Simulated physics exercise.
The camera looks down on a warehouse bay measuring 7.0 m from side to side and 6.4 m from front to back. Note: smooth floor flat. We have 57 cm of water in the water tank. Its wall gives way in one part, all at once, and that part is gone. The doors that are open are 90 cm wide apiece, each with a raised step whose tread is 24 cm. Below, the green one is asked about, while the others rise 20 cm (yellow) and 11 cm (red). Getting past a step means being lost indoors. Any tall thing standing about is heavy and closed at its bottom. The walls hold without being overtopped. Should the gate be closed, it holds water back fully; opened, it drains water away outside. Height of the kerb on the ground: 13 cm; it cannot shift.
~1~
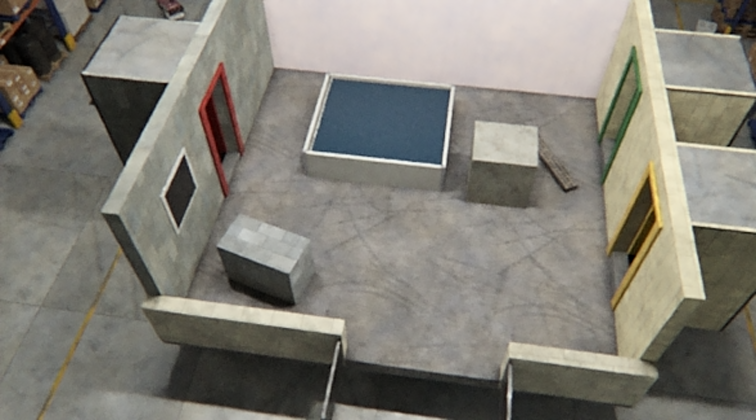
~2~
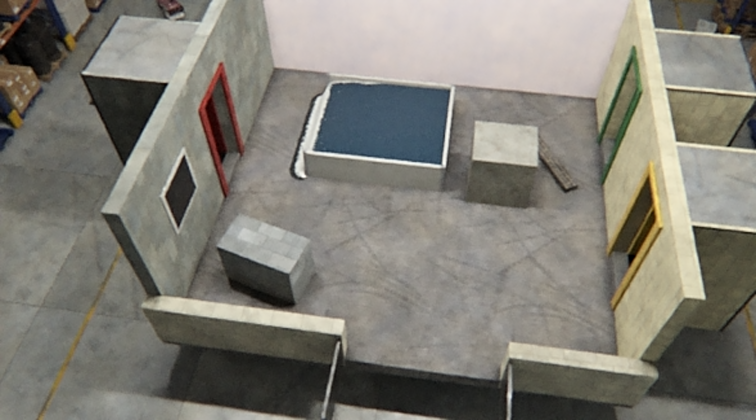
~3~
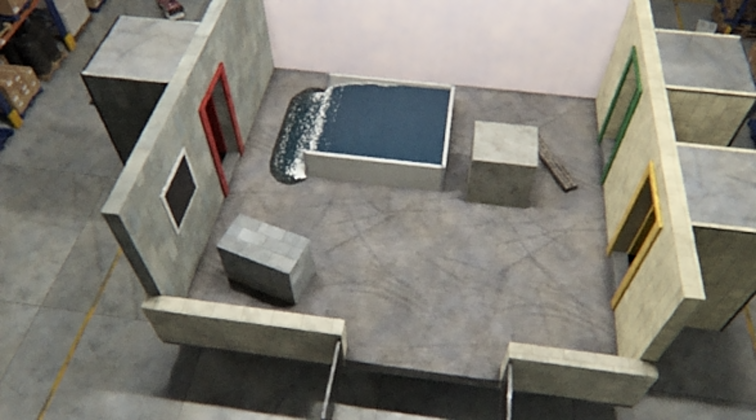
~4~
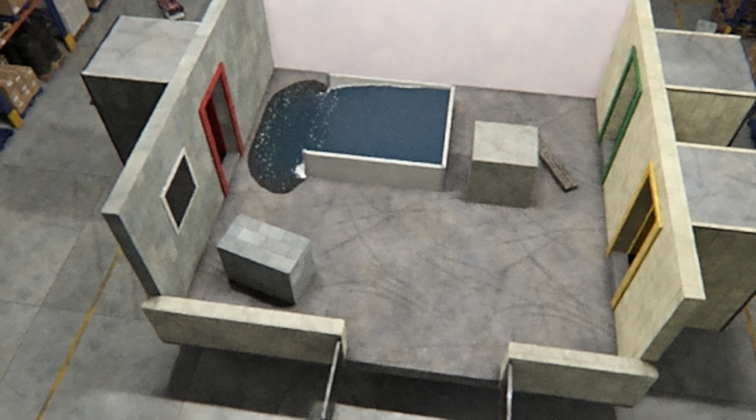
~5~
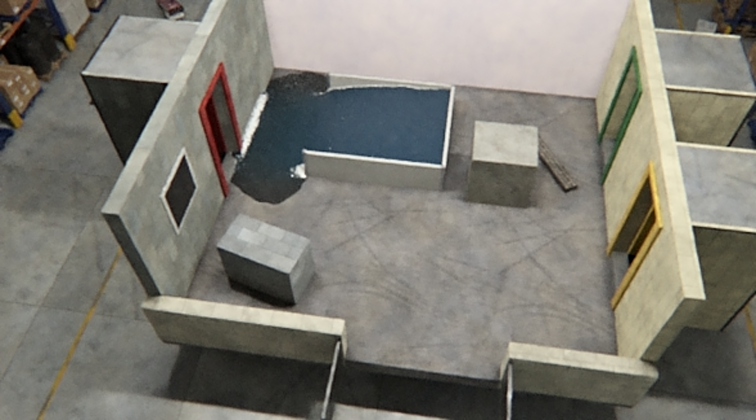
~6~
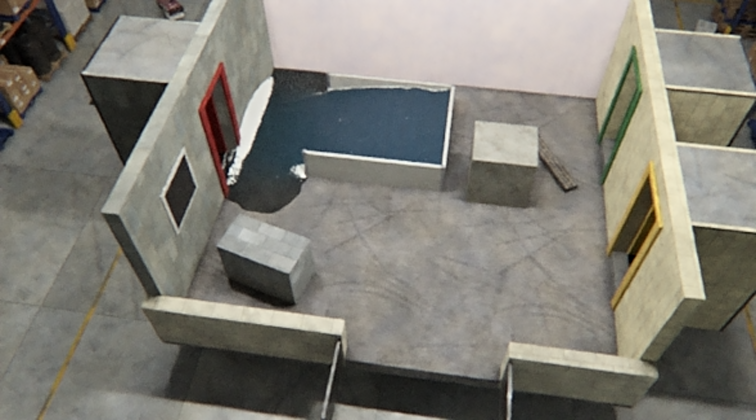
A walled warehouse bay held a low tank of still, dark water, until its left side gave way and water poured out, spreading across the floor to the left and reaching the red door.
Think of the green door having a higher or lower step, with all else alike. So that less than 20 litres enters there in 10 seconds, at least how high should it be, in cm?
At least 7 cm or so.
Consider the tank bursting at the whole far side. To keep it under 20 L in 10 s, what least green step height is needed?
Some 13.0 centimetres.
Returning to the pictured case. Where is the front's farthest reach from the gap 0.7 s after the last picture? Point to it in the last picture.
Look about (202, 258) in the last picture.
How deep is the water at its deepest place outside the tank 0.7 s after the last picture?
Max depth: Around 47 cm.
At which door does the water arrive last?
That's the yellow one, it comes last.
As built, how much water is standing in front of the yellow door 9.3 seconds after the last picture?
The depth there is around 10.5 cm.
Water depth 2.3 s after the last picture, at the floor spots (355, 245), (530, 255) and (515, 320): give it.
First spot about 0 cm, second about 0 cm, third about 0 cm.
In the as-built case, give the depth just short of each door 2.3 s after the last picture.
Door depths (cm): Green = 0, yellow = 0, red = 24.
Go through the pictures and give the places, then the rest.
Still water, 57 cm deep, in the water tank at (382, 120); the green door at (616, 125) is dry, in the first frame.
The front is at (295, 172), 0.3 m from the gap at (320, 127); 0.5 m2 of floor is wet, 57 cm left at the back, in the second frame.
Water pours out at (320, 129) and has run 0.8 m, to (277, 151); about 11 cm deep outside, 57 cm at the back, in the third frame.
The gap is at (320, 129), the front 1.2 m out at (253, 158); the back of the water tank holds 57 cm, in the fourth frame.
The front is at (237, 152), 1.5 m from the gap at (320, 129); 4.1 m2 of floor is wet, 57 cm left at the back, in the fifth frame.
The front is at (229, 156), 1.6 m from the gap at (320, 130); 4.6 m2 of floor is wet, 56 cm left at the back; 5.7 m in a straight line remain to the green door at (616, 125), in the sixth frame.
Then, 0.7 s after the last picture water covers 15 % of the floor, deepest (47 cm) near (274, 70); it has not reached the green door.
Then, 2.3 s after the last picture water covers 30 % of the floor, deepest (39 cm) near (177, 322); it has not reached the green door.
Then, 9.3 s after the last picture water covers 95 % of the floor, deepest (13 cm) near (272, 75); 8 cm at the green door, 0 litres in over its 22 cm step.
At the green door as built, the water peaked near 11 cm, 4.7 s after the last picture.
With a step of 6 cm, 31 litres would have come in within the 10 s; with 8 cm, 13 litres. So under 20 litres takes about 7 cm.
